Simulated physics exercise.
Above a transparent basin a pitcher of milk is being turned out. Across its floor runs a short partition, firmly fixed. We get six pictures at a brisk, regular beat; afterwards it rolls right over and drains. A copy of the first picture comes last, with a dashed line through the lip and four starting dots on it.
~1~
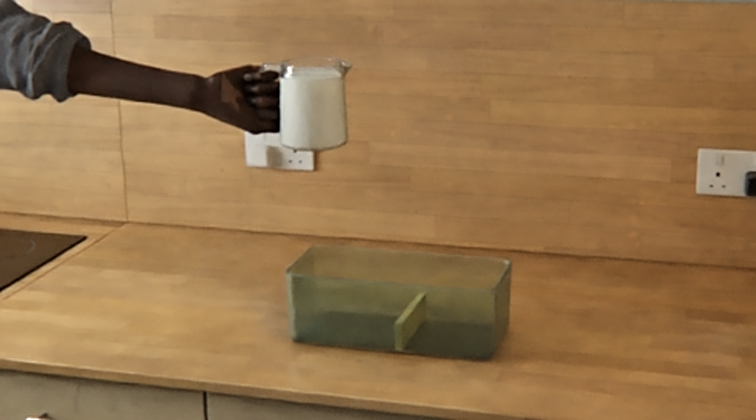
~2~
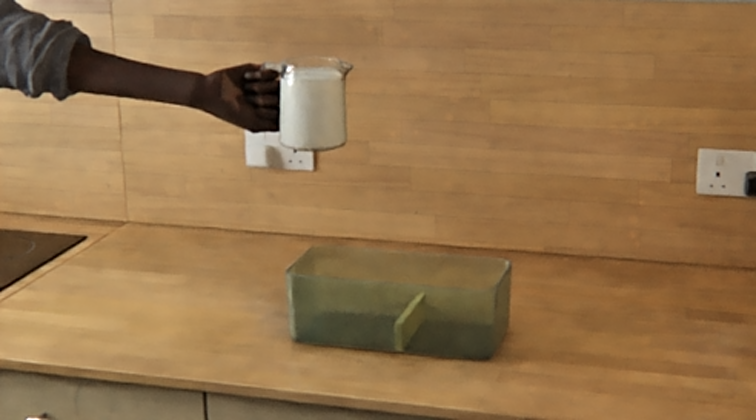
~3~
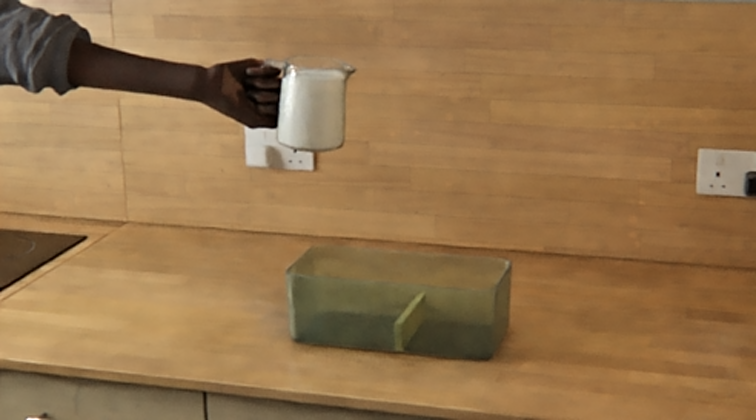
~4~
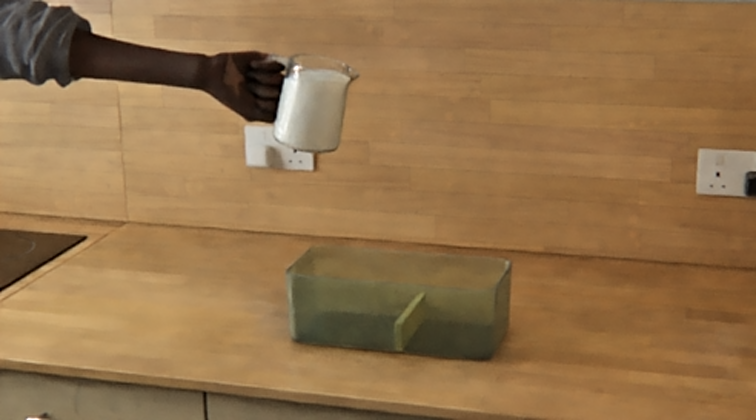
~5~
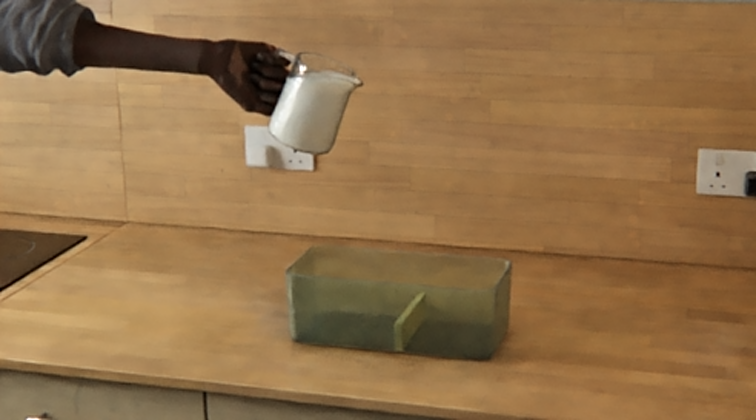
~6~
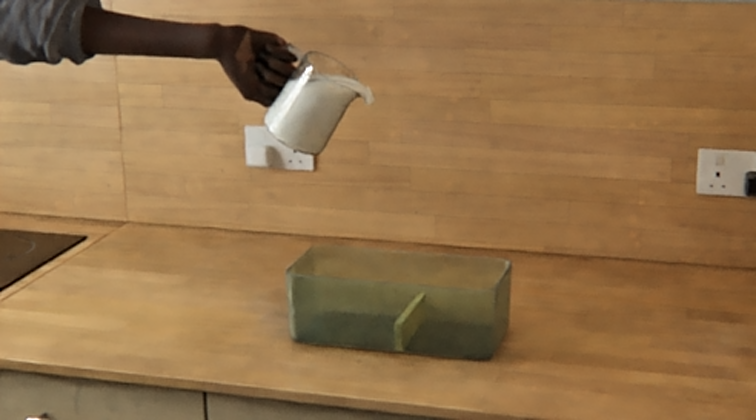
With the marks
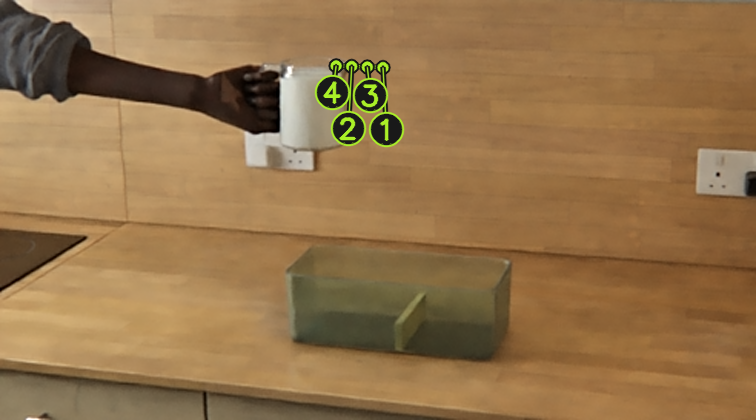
In a kitchen seen from the front and slightly above, a wooden worktop runs beneath a wood-panelled wall with white sockets, a dark hob at the left edge. A greenish transparent basin with a short yellow-green partition sits on the worktop, and a dark-skinned hand in a grey sleeve holds a clear pitcher of white milk above it. The camera stays still as the hand, at first almost motionless, gradually tilts the pitcher rightward until milk just passes its lip.
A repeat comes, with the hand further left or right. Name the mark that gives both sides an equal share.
The best spot is 4.
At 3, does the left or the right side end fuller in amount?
The right one.
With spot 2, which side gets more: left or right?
The right side.
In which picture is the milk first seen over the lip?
In picture 6.
On the marked copy, 1 at (382, 67); 2 at (351, 66); 3 at (367, 66); 4 at (336, 65).
For spot 1, about 8 % ends left of the wall and 88 % right of it; 4 % is lost outside.
For spot 2, about 25 % ends left of the wall and 72 % right of it; 3 % is lost outside.
For spot 3, about 8 % ends left of the wall and 89 % right of it; 3 % is lost outside.
For spot 4, about 48 % ends left of the wall and 48 % right of it; 3 % is lost outside.
